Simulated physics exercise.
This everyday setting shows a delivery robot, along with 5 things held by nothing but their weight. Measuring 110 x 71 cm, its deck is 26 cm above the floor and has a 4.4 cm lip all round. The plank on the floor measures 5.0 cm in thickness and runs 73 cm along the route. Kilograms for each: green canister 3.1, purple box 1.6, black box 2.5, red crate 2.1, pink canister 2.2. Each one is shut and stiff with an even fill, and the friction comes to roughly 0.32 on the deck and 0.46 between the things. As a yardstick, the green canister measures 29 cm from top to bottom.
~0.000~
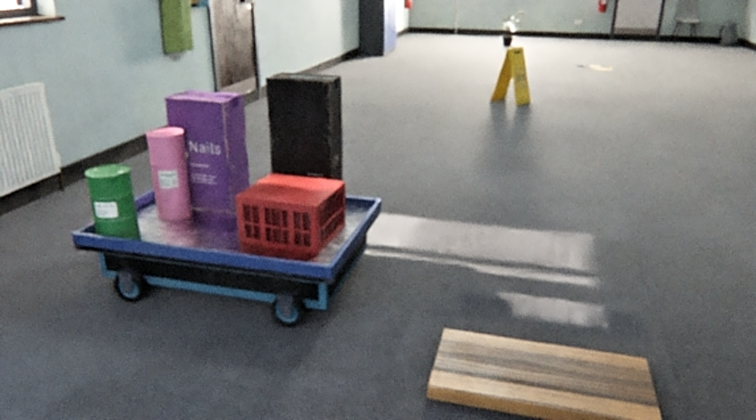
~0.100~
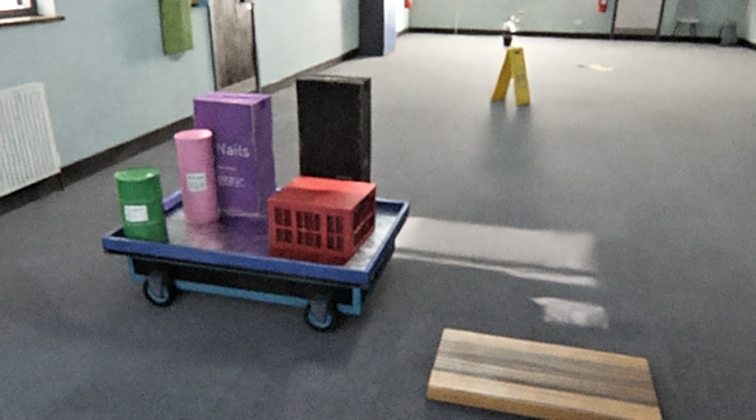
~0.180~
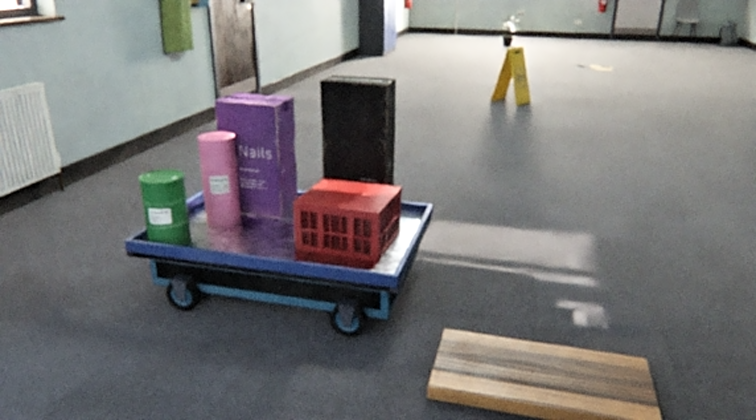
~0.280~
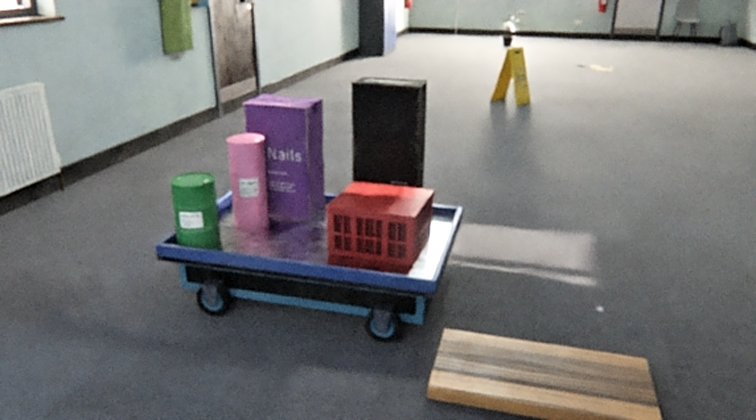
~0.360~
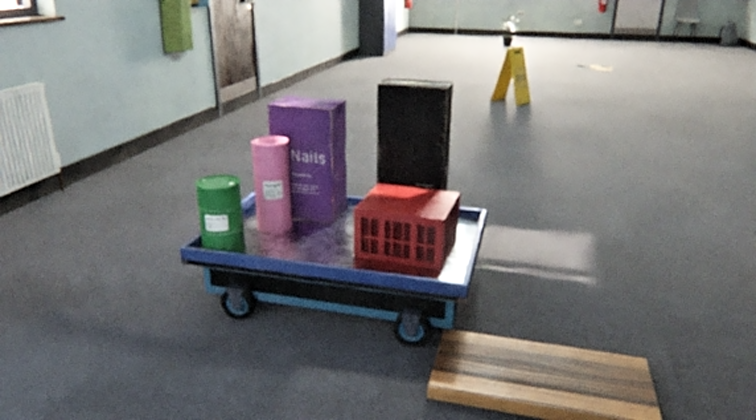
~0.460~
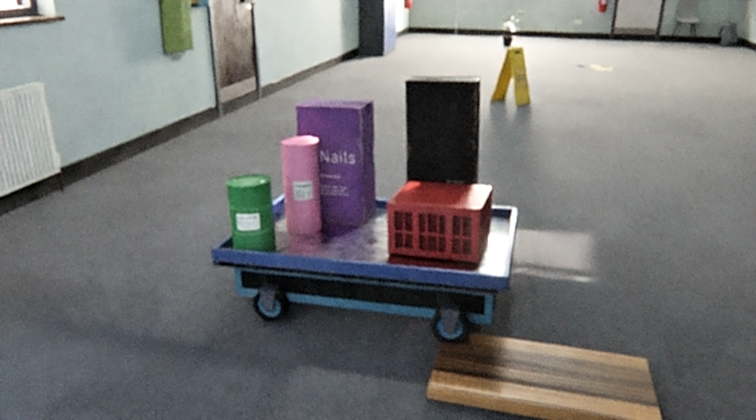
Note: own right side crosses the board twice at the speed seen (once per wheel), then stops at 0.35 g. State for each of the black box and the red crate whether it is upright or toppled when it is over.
At the end, black box: Stays up; red crate: Stays up.
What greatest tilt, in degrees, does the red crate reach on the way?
The peak lean comes to some 8 degrees.
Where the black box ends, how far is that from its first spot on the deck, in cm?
Around 10 centimetres.
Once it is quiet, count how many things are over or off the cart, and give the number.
The number is 1.
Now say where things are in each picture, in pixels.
In the first frame, cart has run 0 cm; black box (307, 146); red crate (293, 212).
In the second frame, cart has run 14 cm; pink canister (198, 177); green canister (142, 206).
In the third frame, cart has run 25 cm; purple box (259, 155); pink canister (220, 179).
In the fourth frame, cart has run 39 cm; green canister (196, 212); purple box (287, 157).
In the fifth frame, cart has run 50 cm; pink canister (272, 185); green canister (221, 215).
In the sixth frame, cart has run 64 cm; black box (443, 152); red crate (441, 219).
Around 0.96 s, cart has run 134 cm; black box at 3° to upright near (615, 165); red crate shifted 3 cm near (620, 235); green canister shifted 2 cm.
Around 1.46 s, cart has run 204 cm; red crate shifted 4 cm; black box shifted 2 cm; pink canister at 10° to upright.
Around 1.96 s, cart has run 259 cm; black box shifted 6 cm; red crate shifted 4 cm; pink canister at 11° to upright.
Finally (2.8 s), on their side or leaning hard on the deck, pink canister; not toppled but over 10 cm from the start, purple box; the other 3 still in place (within 10 cm).
